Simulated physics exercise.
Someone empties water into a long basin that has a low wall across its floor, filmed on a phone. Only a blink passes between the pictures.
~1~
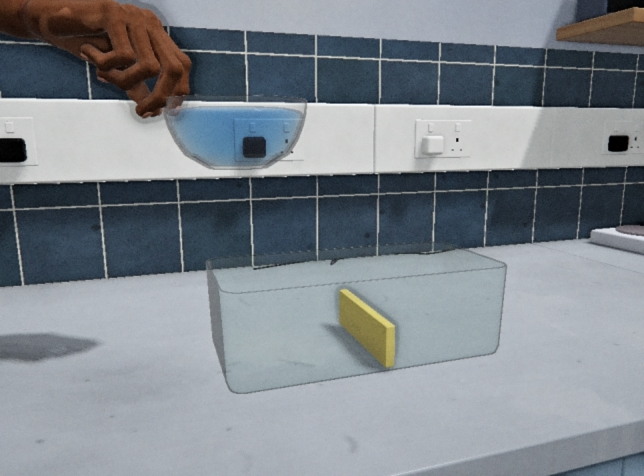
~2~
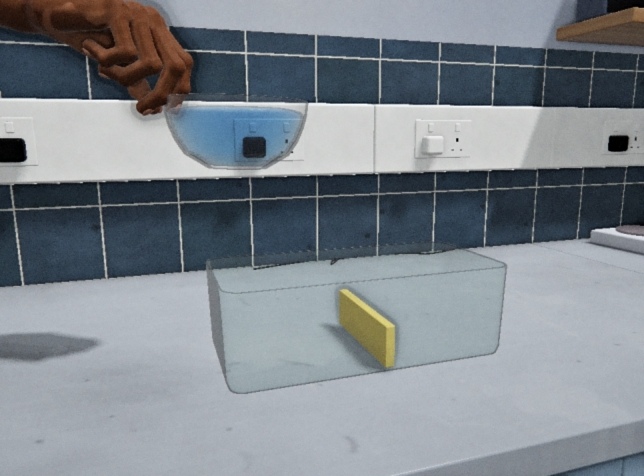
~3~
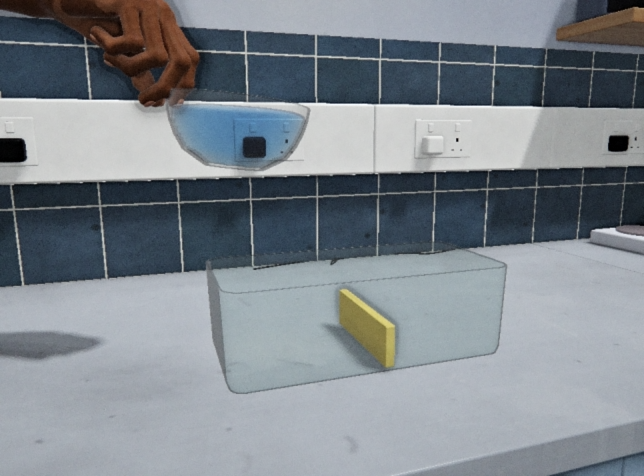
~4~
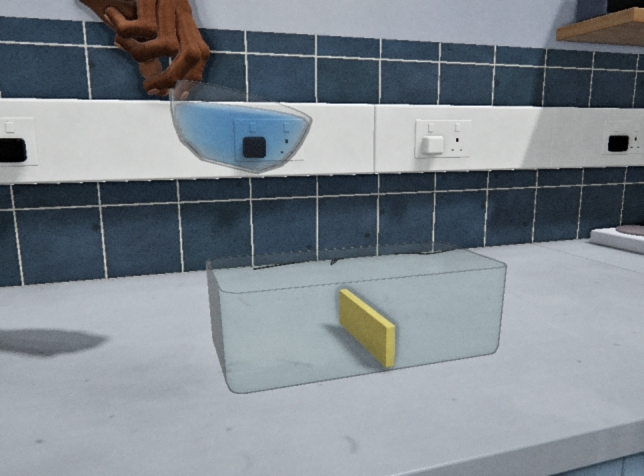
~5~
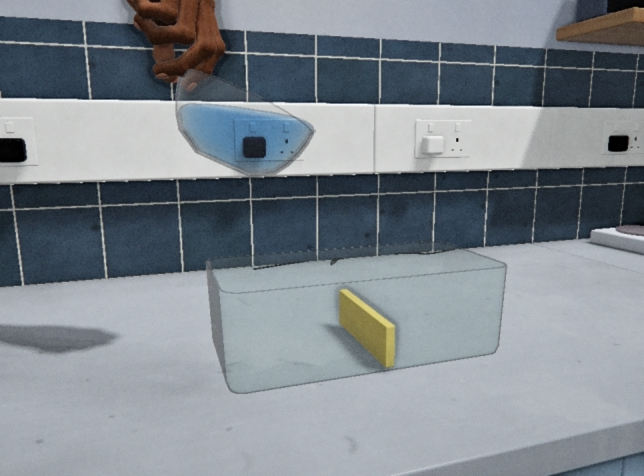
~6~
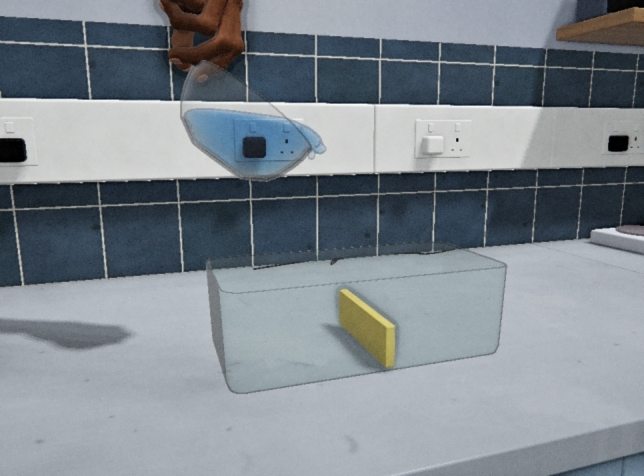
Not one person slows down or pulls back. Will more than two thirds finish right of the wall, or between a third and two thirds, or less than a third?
Right of the wall there will be less than a third.
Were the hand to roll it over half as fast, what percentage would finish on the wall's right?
Roughly 40 percent.
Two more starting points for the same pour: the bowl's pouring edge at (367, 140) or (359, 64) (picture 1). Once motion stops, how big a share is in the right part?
75 % and 75 %.
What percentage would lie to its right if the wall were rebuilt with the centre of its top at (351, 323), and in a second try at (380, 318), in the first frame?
With the first placement it is 50 %, with the second 20 %.
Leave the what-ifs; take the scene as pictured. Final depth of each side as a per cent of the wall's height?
Left of the wall 40 %, right of the wall 10 %.
A moment on, the bowl is tipped right over and 4 per cent is still to pour, 45 is left of the wall and 18 right of it.
Next, the bowl is tipped right over and 0 per cent is still to pour, 71 is left of the wall and 20 right of it.
Then the bowl is tipped right over and 0 per cent is still to pour, 72 is left of the wall and 21 right of it.
Later the bowl is tipped right over and 0 per cent is still to pour, 72 is left of the wall and 22 right of it.
At rest 72 per cent lies left of the wall, 22 right of it and 6 outside.
